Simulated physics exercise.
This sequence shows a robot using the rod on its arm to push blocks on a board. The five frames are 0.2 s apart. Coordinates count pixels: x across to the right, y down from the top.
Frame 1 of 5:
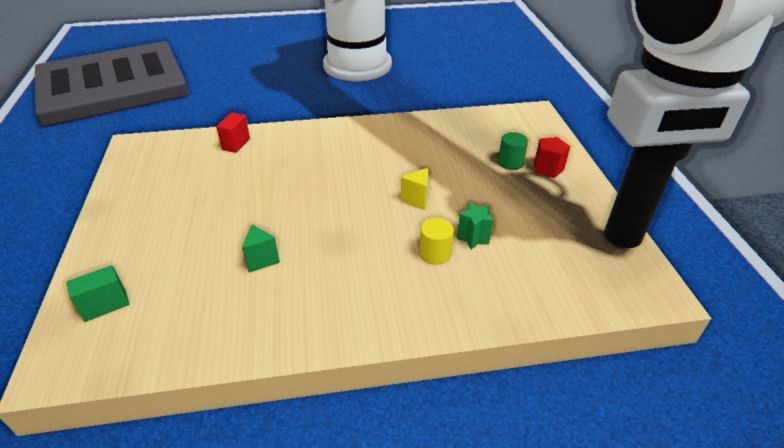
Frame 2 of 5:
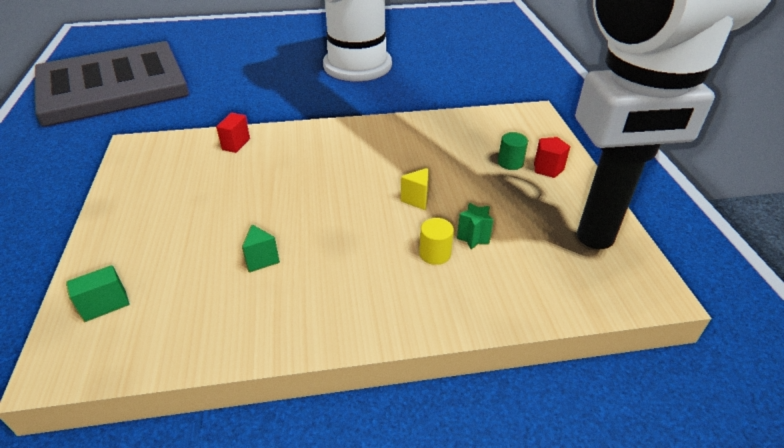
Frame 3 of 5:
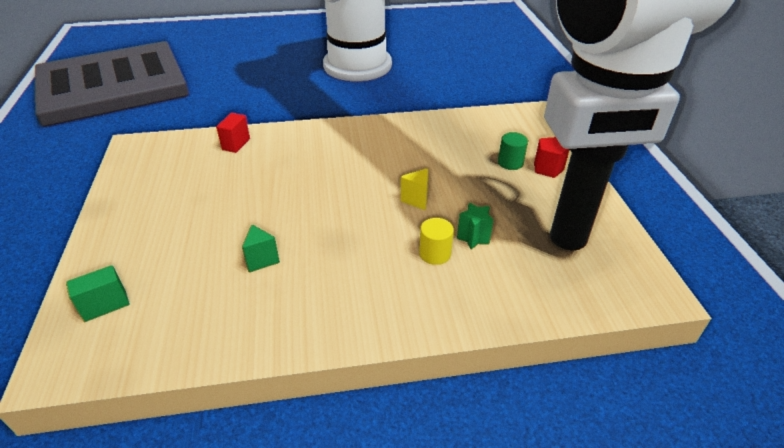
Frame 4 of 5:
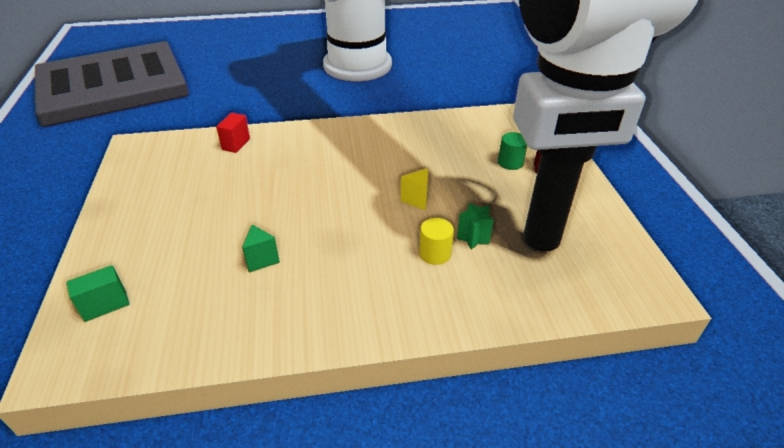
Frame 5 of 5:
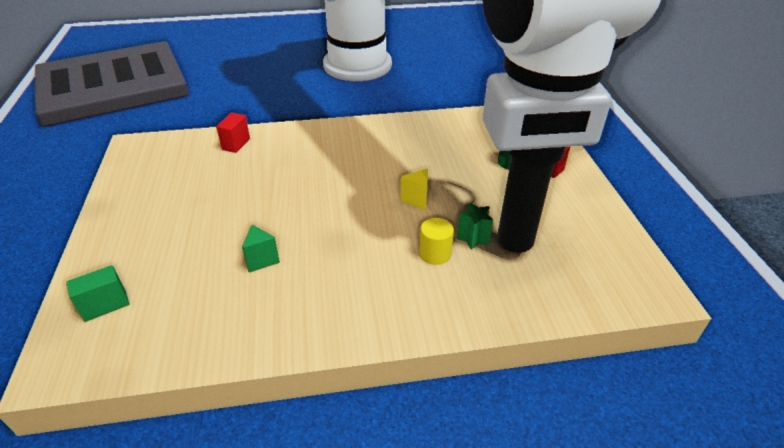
A robot arm moves its black rod left across the board toward a green star block.
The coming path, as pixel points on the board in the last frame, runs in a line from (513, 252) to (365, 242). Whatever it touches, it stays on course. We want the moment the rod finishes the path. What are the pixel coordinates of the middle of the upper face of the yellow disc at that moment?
The middle of its upper face should be somewhere near (360, 241).
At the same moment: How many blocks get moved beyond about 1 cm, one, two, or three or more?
The result: Two blocks.
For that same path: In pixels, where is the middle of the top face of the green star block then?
The middle of its top is at (442, 201).
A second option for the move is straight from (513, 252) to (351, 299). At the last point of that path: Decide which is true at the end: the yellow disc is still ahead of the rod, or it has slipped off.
The rod passes it.
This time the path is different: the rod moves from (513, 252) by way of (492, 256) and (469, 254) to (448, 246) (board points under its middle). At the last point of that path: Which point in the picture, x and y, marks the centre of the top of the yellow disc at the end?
The answer is (416, 225).
On the path given first. One third of the way, rod at (464, 237); yellow disc at (432, 228); green star block at (451, 204), turned 70° clockwise.
Two thirds of the way, rod at (414, 234); yellow disc at (386, 234); green star block at (442, 201), turned 110° clockwise.
At the end, rod at (364, 230); yellow triangular block unmoved; yellow disc at (360, 241); green star block at (442, 201), turned 110° clockwise.
